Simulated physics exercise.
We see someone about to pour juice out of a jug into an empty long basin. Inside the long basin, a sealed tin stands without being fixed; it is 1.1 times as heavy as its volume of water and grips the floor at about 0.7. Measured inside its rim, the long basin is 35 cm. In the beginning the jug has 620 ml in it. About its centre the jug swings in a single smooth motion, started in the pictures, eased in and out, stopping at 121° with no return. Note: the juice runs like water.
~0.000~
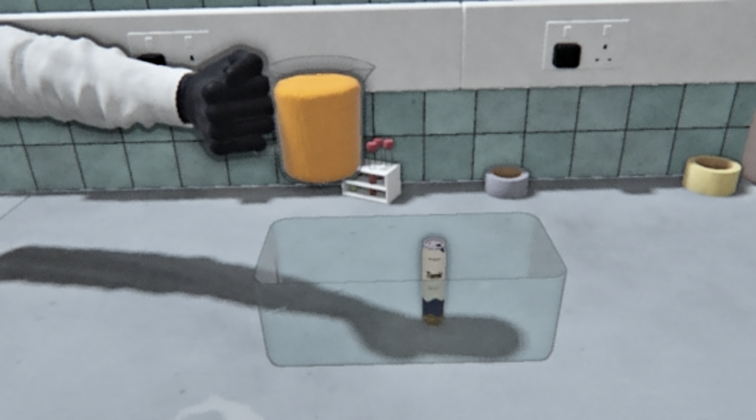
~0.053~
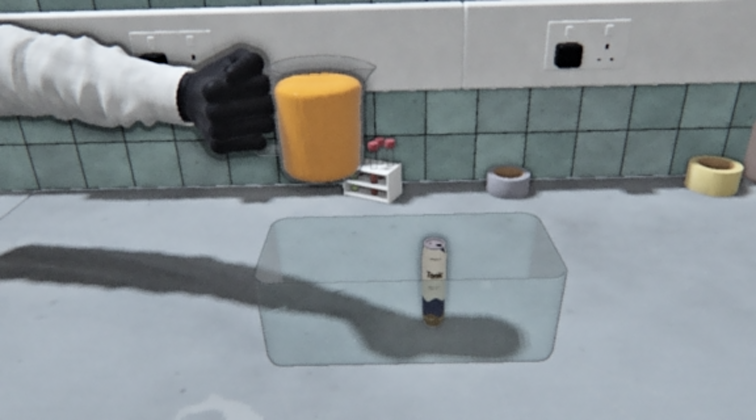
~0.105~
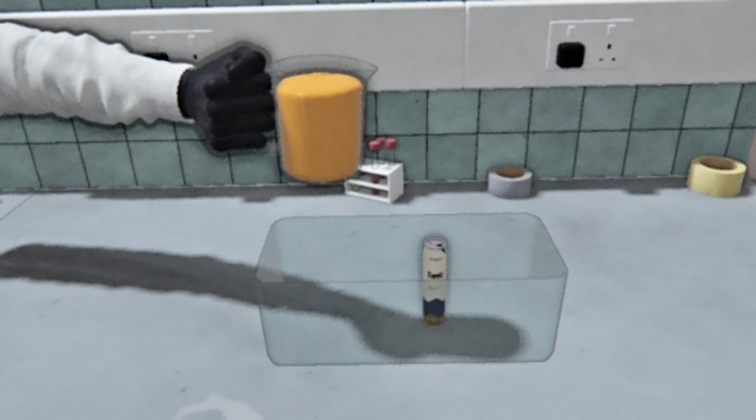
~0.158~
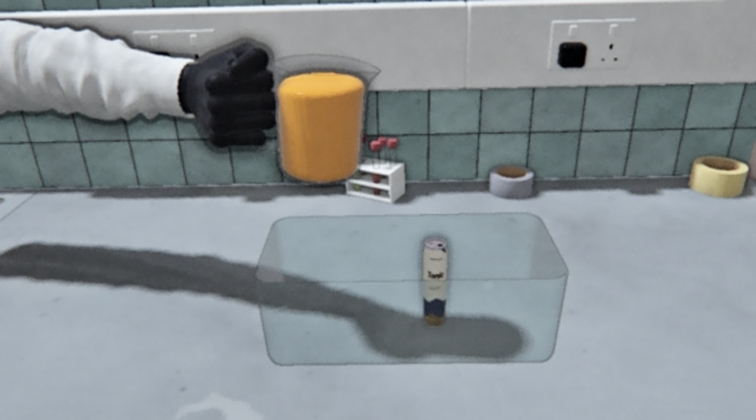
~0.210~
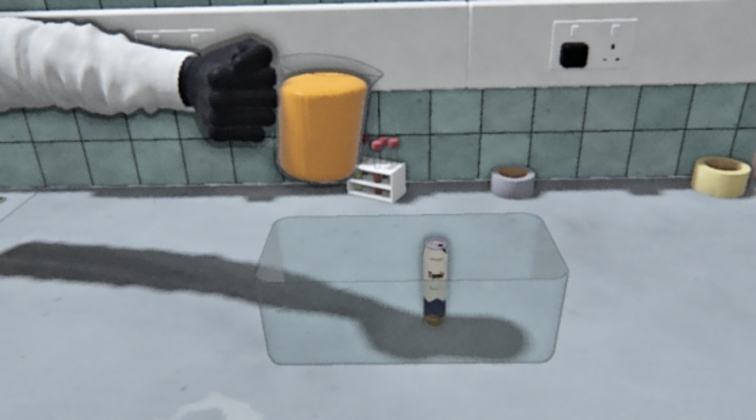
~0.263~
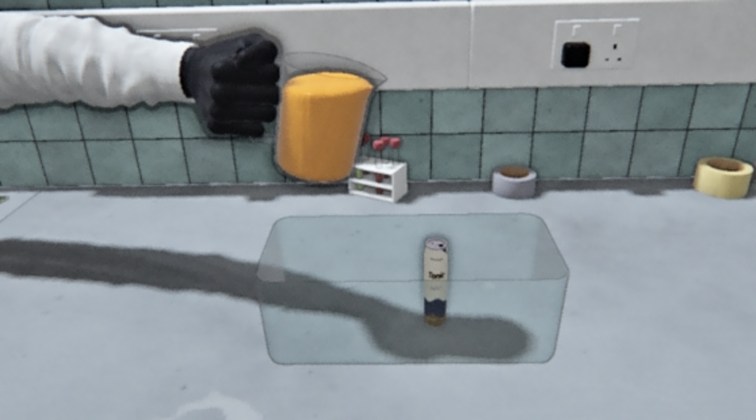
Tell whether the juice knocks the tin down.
The juice knocks it down.
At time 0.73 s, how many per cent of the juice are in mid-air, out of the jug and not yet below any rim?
Some 18 per cent, I reckon.
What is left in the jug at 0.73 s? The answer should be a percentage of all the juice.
I'd estimate some 78 % remains.
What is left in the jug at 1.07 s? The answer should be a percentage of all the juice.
About 16 percent.
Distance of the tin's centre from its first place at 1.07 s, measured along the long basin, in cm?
The tin is about 0 cm from where it started.
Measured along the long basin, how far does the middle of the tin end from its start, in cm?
Shift of tin centre: Approx. 7.5 cm.
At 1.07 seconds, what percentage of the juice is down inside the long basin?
Around 64 parts in a hundred.
After 0.73 s the tilt is 71° and 78 per cent is still to pour; the tin stands where it began.
After 1.07 s the tilt is 111° and 16 per cent is still to pour; the tin stands where it began.
After 1.42 s the tilt is 121° and 0 per cent is still to pour; the tin lies on its side.
After 1.81 s the tilt is 121° and 0 per cent is still to pour; the tin lies on its side.
In the end the tin lies on its side.
